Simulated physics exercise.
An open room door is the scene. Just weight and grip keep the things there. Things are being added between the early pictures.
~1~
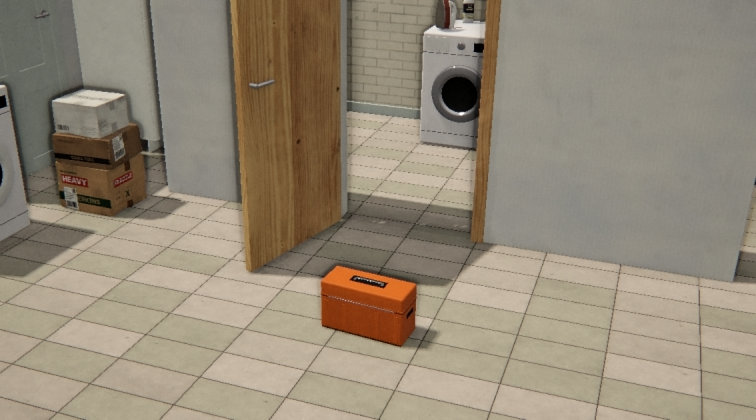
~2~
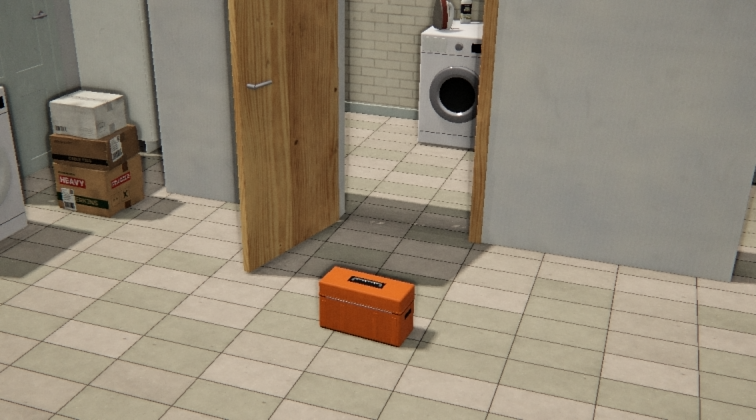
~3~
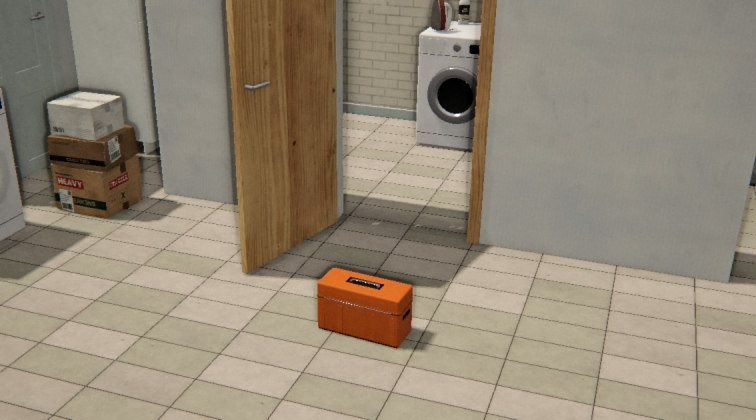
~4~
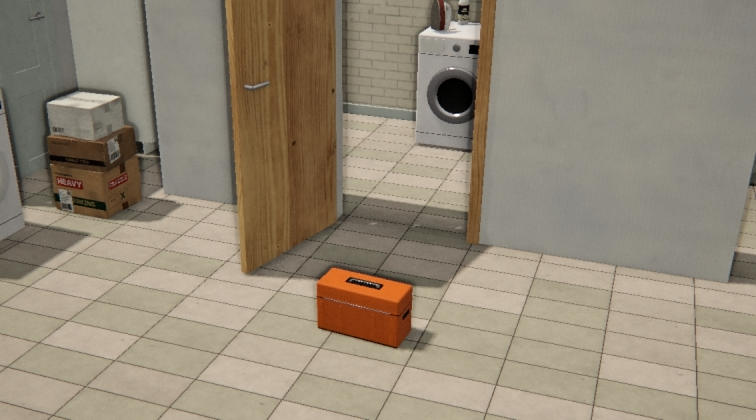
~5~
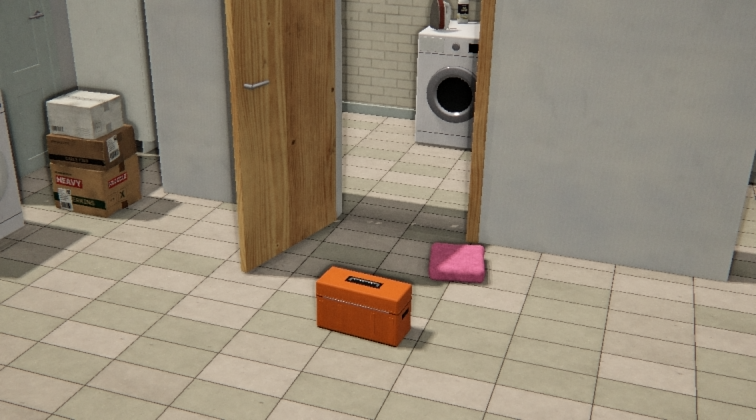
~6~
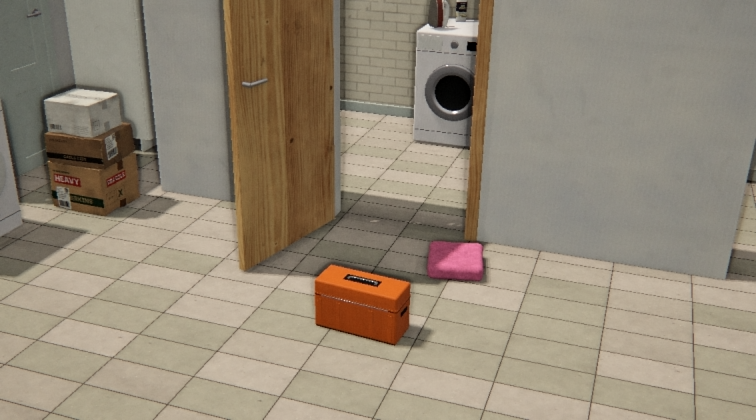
A pink cushion appears on the tiled floor by the right side of a wide-open wooden door's doorway, where at first only an orange toolbox sits in front. Apart from a very slight shift of the whole view, nothing else moves, and the door, toolbox, stacked boxes and washing machine stay still.
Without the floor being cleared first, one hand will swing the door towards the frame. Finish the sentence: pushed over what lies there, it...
It swings shut.
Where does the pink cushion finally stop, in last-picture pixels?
At about (485, 259).
Then, 0.80 s later than the last frame, door at 63°.
Then, 1.30 s later than the last frame, door at 19°; pink cushion moved a little near (477, 260).
When it is over, door at 0°; moved from the start, pink cushion; orange toolbox as before. End places, in pixels of the last picture, pink cushion near (485, 259).
